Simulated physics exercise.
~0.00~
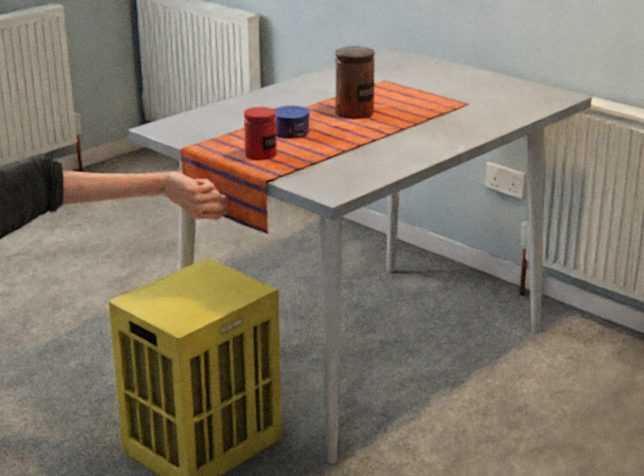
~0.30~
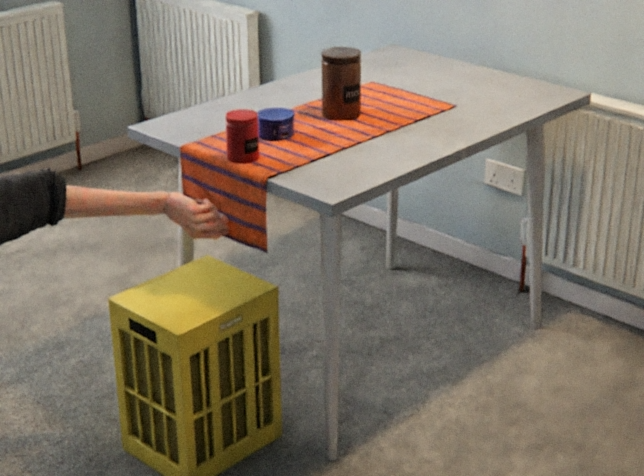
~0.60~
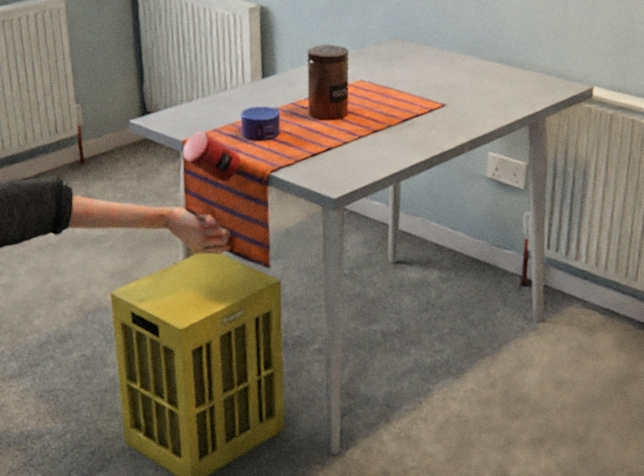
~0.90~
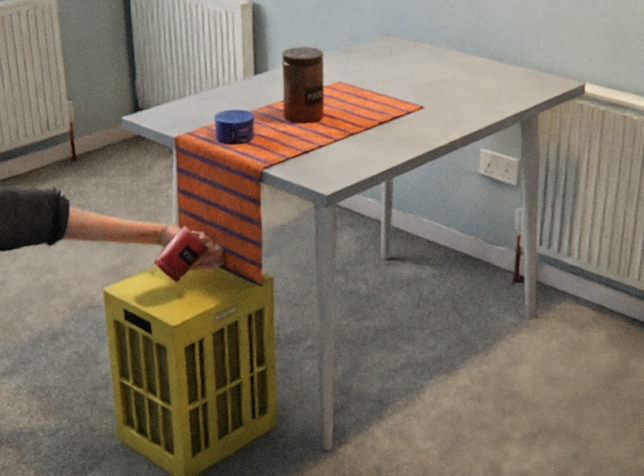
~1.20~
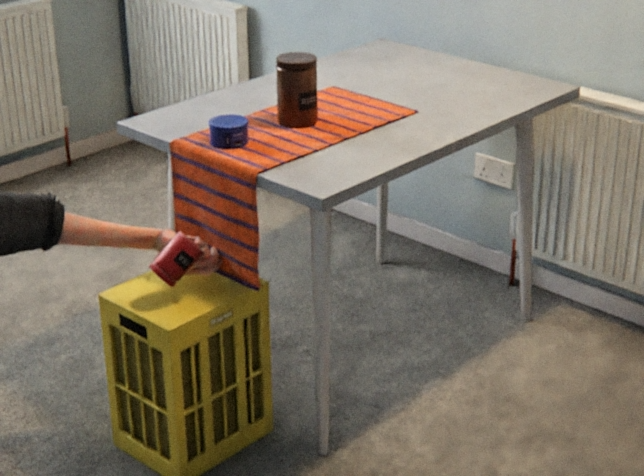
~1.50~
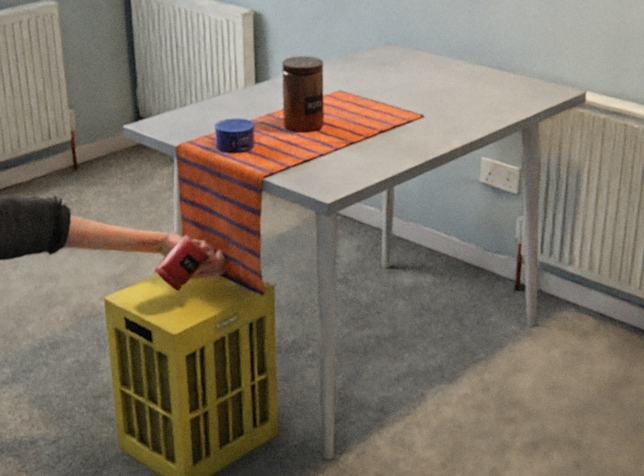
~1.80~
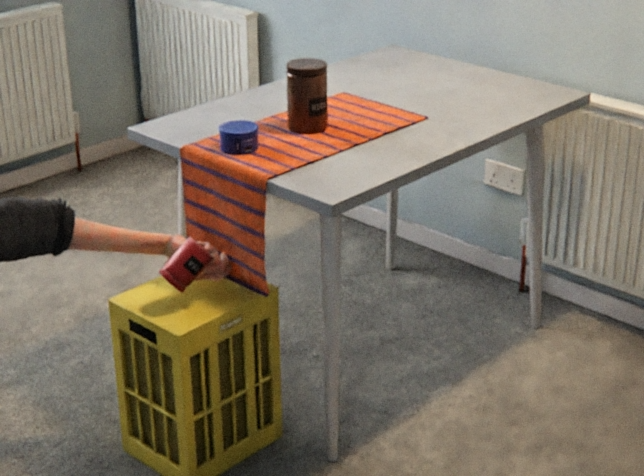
A hand pulls an orange cloth down to a yellow crate, tipping a red jar off the table.
